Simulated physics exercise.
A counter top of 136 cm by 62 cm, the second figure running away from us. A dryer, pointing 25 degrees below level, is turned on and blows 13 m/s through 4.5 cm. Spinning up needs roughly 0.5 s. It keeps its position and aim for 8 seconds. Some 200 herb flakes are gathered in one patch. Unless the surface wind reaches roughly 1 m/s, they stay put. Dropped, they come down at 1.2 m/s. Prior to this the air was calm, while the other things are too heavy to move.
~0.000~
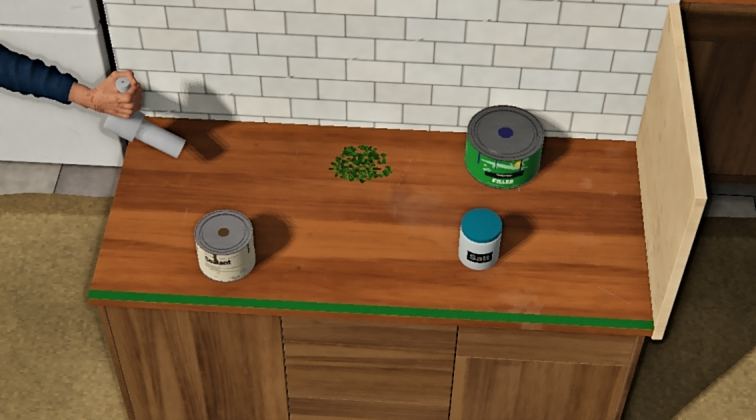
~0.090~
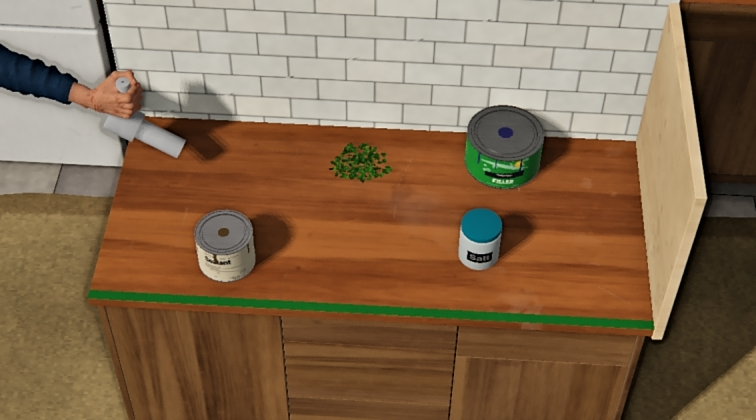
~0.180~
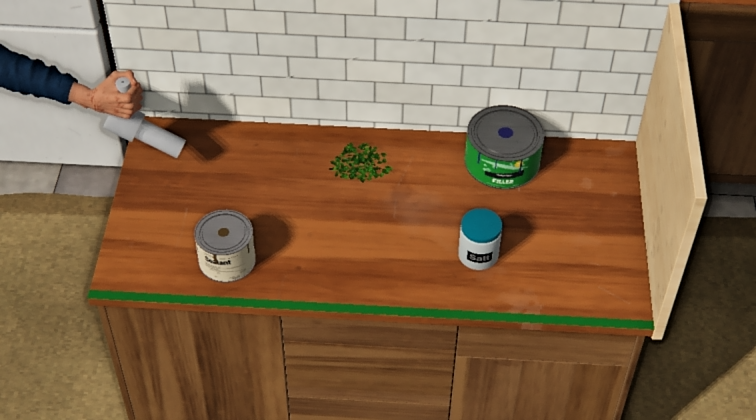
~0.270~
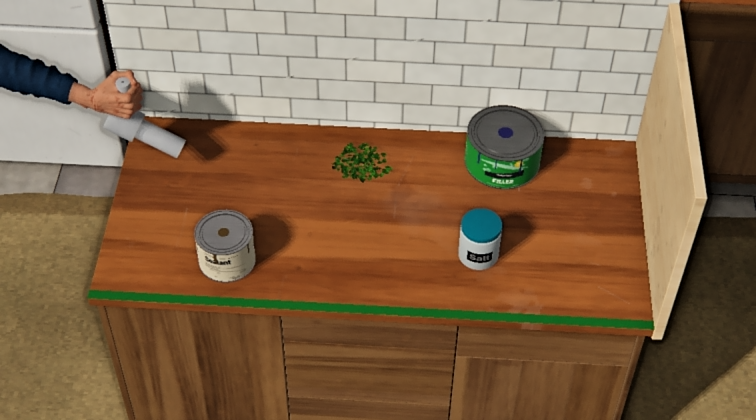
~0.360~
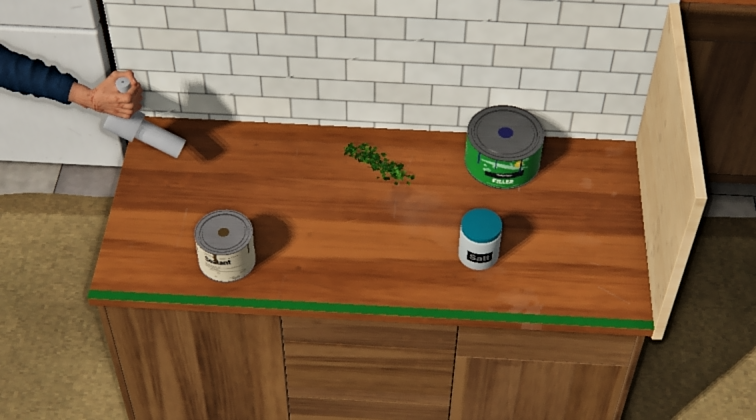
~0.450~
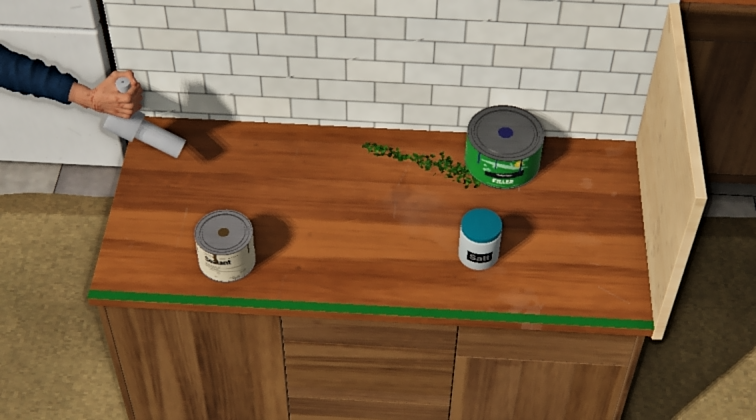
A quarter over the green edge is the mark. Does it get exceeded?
No, it is not passed.
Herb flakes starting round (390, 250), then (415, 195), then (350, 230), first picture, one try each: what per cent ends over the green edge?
It goes 100 %, then 10 %, then 90 %.
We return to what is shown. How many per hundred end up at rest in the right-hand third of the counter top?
Some 80 per cent.
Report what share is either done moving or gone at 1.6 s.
Roughly 40 % of them.
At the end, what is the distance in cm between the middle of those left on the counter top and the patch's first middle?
That comes to some 35 centimetres.
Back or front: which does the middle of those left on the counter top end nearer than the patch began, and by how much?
Drift: Rearward direction, about 15 cm.
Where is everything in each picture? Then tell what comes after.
In the first frame, the middle of the herb flakes is near (361, 163), none has stirred yet and the mouth of the dryer is at (181, 149).
In the second frame, the middle of the herb flakes is near (361, 163), none has stirred yet and the green edge is centred on (369, 314).
In the third frame, the middle of the herb flakes is near (361, 163), none has stirred yet, the top of a large tin is at (506, 132) and the top of a jar is at (482, 224).
In the fourth frame, the middle of the herb flakes is near (361, 163) and about 1 % have left their places.
In the fifth frame, the middle of the herb flakes is near (378, 162), the farthest in sight from the dryer is at (413, 178) and about 50 % have left their places.
In the sixth frame, the middle of the herb flakes is near (435, 163), the farthest in sight from the dryer is at (478, 186) and about 95 % have left their places.
After 1.6 s, 62 % are on the move or not yet settled, 0 % are over the green edge; the middle of those still in play is near (469, 134).
After 2.6 s, 54 % are on the move or not yet settled, 0 % are over the green edge; the middle of those still in play is near (475, 135).
After 4.4 s, 39 % are on the move or not yet settled, 0 % are over the green edge; the middle of those still in play is near (477, 130).
After 8.0 s, at the end, 0 % are over the green edge; the middle of those still in play is near (477, 130).
